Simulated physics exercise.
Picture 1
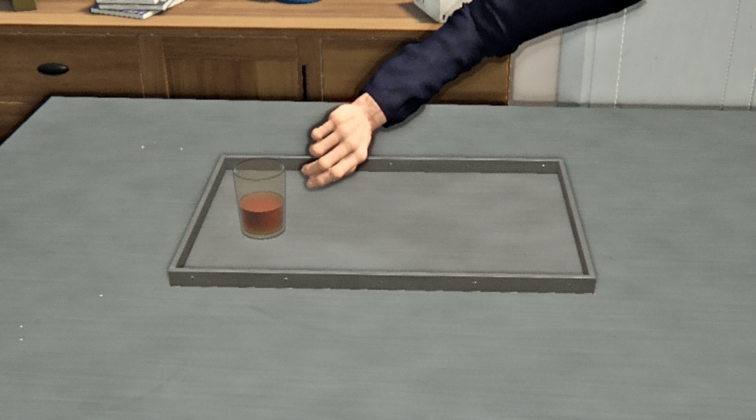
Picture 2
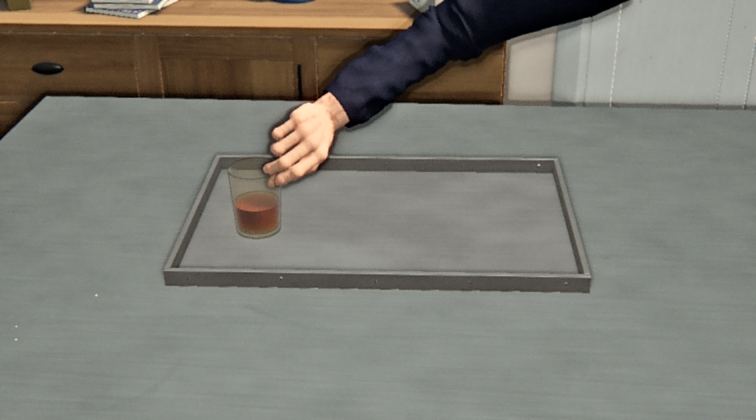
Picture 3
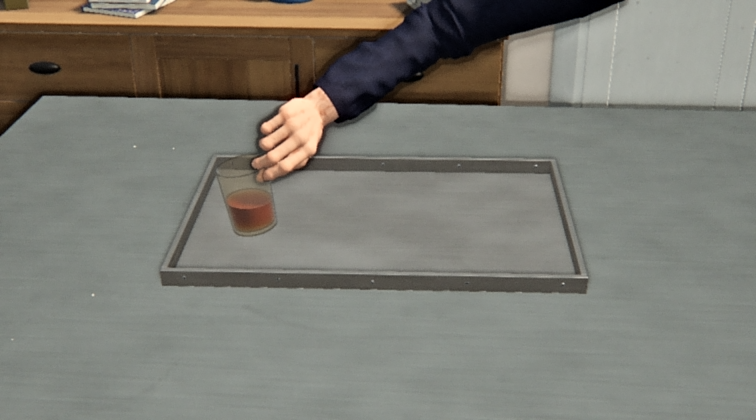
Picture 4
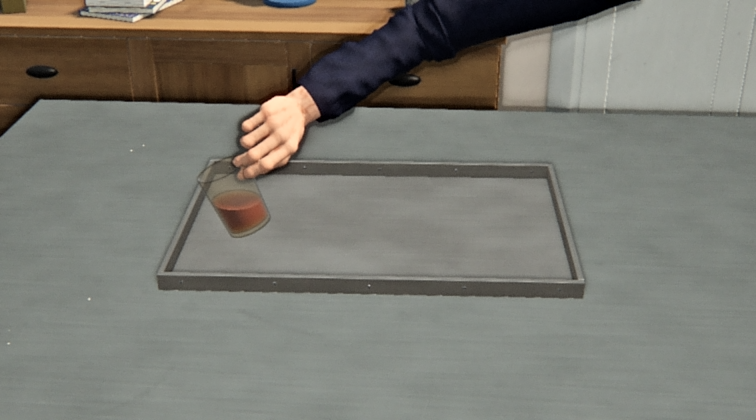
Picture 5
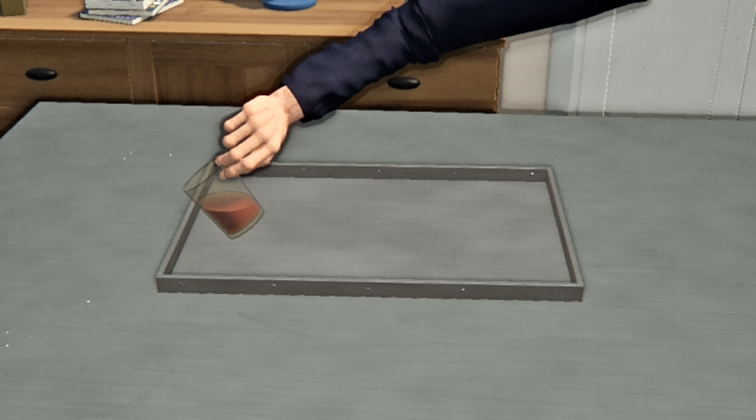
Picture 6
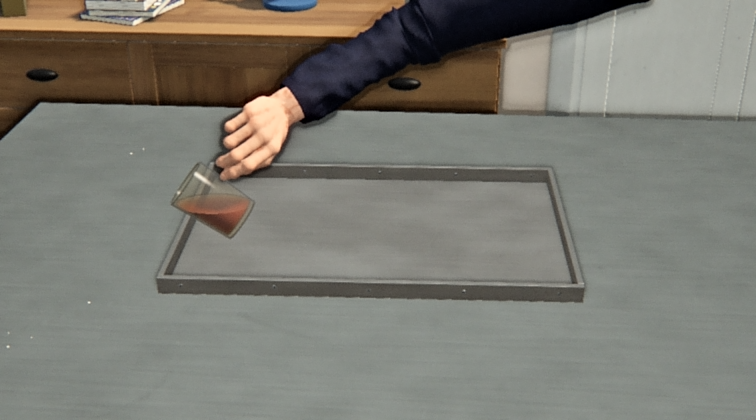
A hand in a dark sleeve pushing a half-full glass of reddish liquid leftward on a grey tray, the glass tilting left.
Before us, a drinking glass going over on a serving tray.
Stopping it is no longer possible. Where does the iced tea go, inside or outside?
The iced tea wets the top as well.
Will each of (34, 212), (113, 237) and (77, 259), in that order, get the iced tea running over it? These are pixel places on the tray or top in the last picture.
Point one is caught by it, point two is caught by it, point three is caught by it.
Soon after, the drinking glass lies across the rim; the puddle covers about as much as a plate; it is on the top, beyond the rim.
Later, the puddle covers about as much as a tray; it is on the top, beyond the rim.
In the end, the puddle covers about as much as a tray; it is on the top, beyond the rim.
